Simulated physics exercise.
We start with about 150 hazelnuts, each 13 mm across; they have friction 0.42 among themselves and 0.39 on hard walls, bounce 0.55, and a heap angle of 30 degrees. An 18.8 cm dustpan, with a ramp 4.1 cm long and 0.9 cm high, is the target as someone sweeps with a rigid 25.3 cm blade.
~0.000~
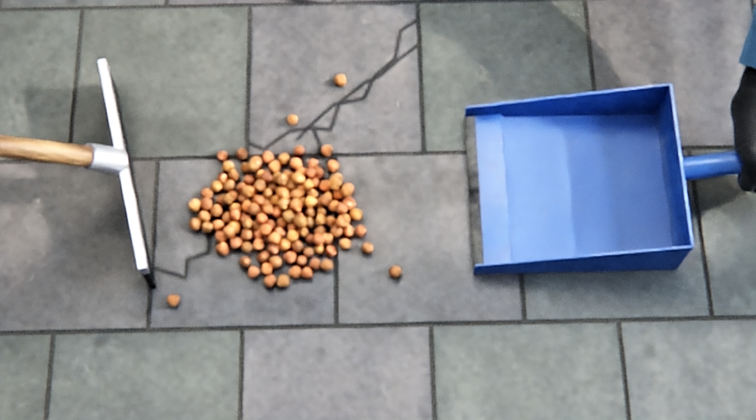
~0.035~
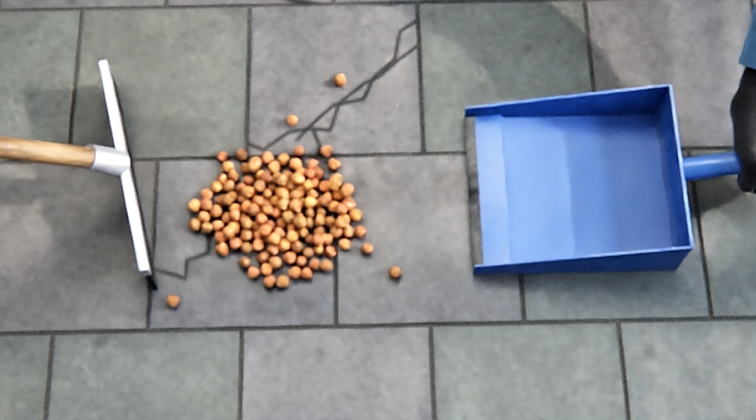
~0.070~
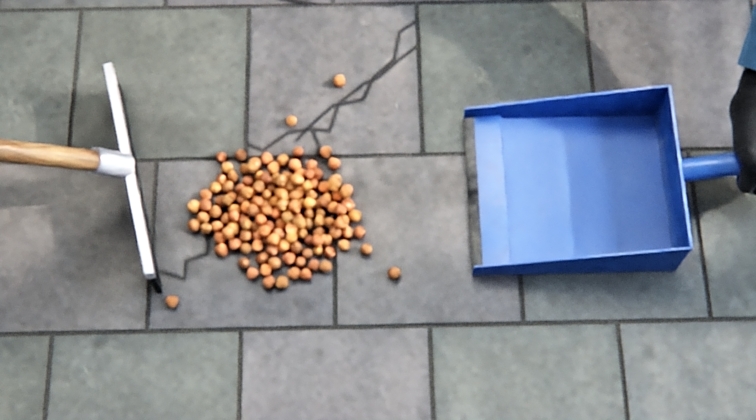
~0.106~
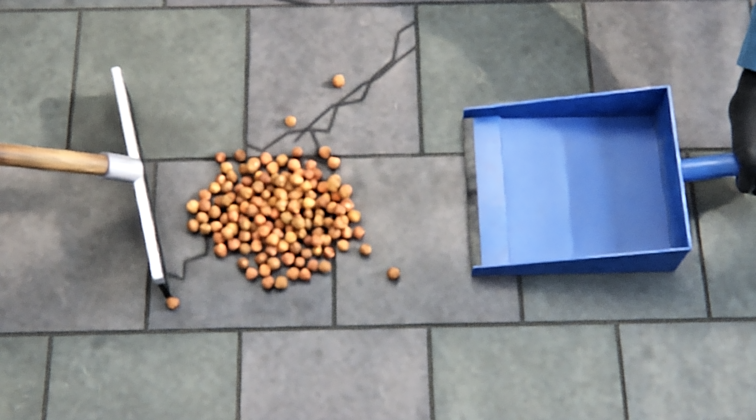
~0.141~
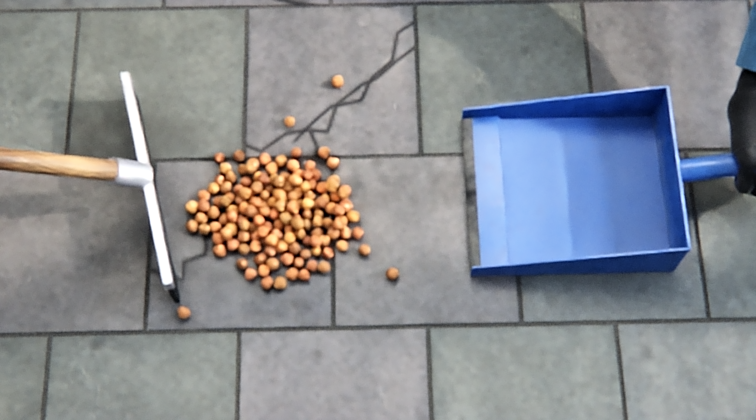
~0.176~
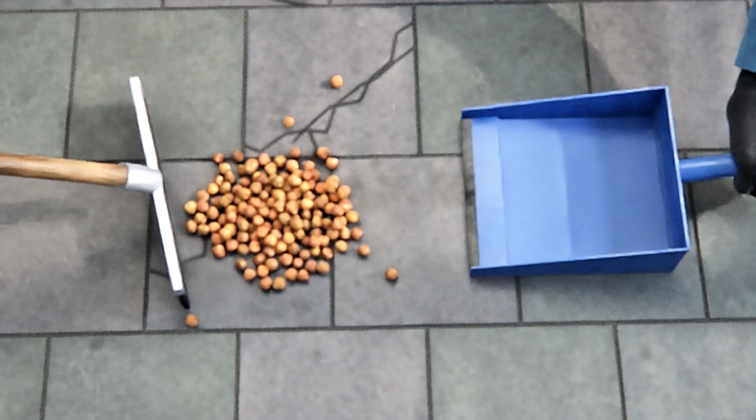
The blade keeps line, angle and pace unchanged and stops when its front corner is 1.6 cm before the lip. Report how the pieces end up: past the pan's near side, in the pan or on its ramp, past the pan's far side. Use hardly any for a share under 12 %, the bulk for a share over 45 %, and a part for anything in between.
Near side: A part, pan: Hardly any, far side: Hardly any.
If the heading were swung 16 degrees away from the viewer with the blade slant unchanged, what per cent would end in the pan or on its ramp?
It comes to roughly 15 in a hundred.
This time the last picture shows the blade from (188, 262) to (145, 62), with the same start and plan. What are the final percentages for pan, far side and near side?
The pan gets 30, the far side 20 and the near side 15.
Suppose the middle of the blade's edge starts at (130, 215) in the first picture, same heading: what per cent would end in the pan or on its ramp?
About 0 per cent.
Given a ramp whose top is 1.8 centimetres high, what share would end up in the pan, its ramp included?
Estimated share: Around 0 in a hundred.
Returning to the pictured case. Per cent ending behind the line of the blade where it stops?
Roughly 30 in a hundred.
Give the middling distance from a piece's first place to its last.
16 cm, roughly.
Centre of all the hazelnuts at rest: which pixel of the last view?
Est. centre at rest: (429, 207) px.
Then, at 0.59 s, middle of the blade 20 cm from the lip; 0 % over the lip, far side 0 %, near side 15 %.
After 0.87 s, middle of the blade 11 cm from the lip; 0 % over the lip, far side 5 %, near side 20 %.
Then, at 1.25 s, middle of the blade 5 cm from the lip; 0 % over the lip, far side 5 %, near side 25 %.
At rest (1.6 s), near side 25 %, pan 0 %, far side 5 %, in front of the lip or behind the blade 70 %.
